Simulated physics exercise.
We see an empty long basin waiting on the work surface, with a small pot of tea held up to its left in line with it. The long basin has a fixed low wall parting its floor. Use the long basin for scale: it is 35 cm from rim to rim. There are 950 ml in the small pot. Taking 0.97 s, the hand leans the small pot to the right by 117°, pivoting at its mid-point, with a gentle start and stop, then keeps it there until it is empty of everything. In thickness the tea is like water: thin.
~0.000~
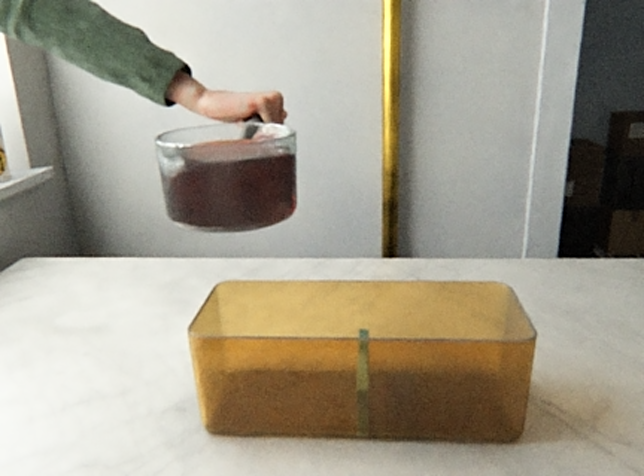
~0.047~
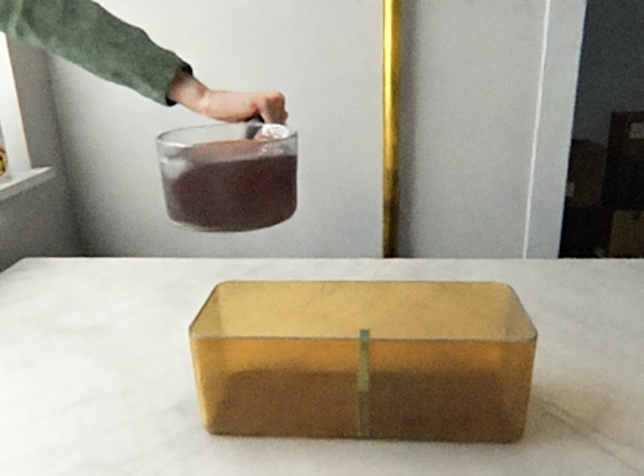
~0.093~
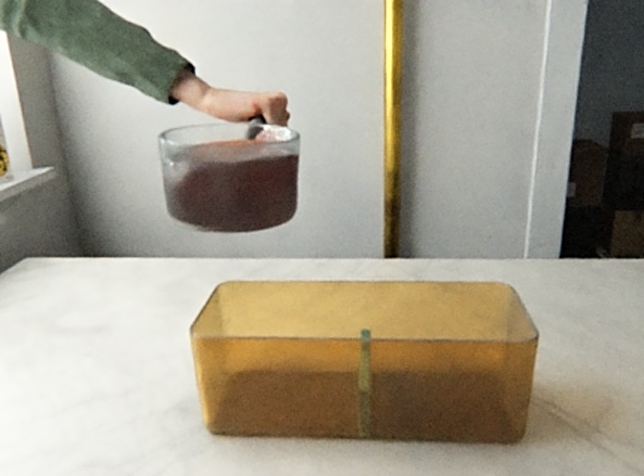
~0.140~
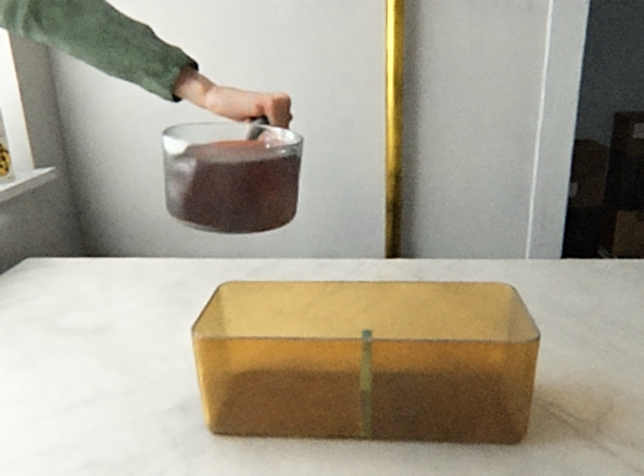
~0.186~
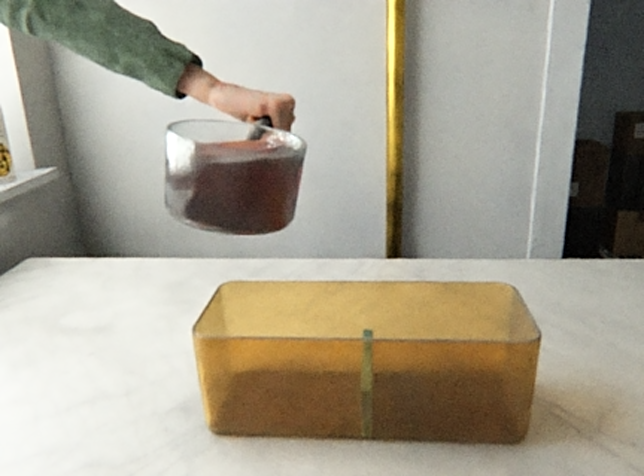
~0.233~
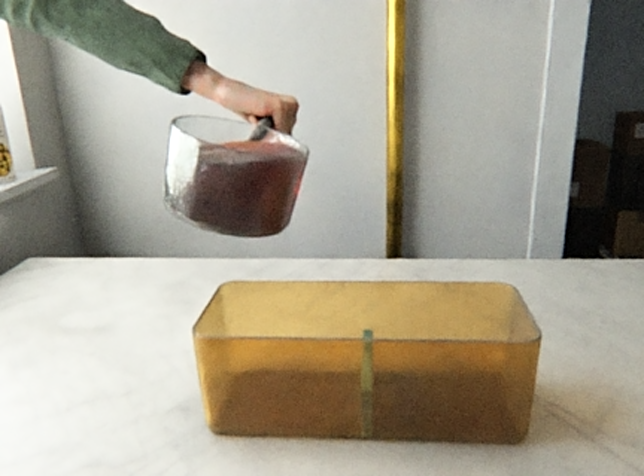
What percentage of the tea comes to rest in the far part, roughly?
51 %.
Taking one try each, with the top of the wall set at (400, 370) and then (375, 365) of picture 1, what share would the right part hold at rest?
Result: 10 per cent, then 35 per cent.
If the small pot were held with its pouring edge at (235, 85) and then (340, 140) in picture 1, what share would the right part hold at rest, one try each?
Result: 5 per cent, then 80 per cent.
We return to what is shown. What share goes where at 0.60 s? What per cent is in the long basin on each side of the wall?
Around 3 on the left side and 10 on the right side.
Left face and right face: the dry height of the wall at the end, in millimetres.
Left roughly 38 mm; right roughly 36 mm.
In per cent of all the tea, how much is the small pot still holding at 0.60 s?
About 52 percent.
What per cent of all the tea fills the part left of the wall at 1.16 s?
Roughly 48 in a hundred.
Then, 0.60 s in, the tilt is 80° and 53 per cent is still to pour, 3 is left of the wall and 10 right of it.
Then, 0.88 s in, the tilt is 114° and 6 per cent is still to pour, 34 is left of the wall and 50 right of it.
Then, 1.16 s in, the tilt is 117° and 0 per cent is still to pour, 47 is left of the wall and 51 right of it.
Then, 1.47 s in, the tilt is 117° and 0 per cent is still to pour, 48 is left of the wall and 51 right of it.
Finally, 48 per cent lies left of the wall, 51 right of it and 2 outside.
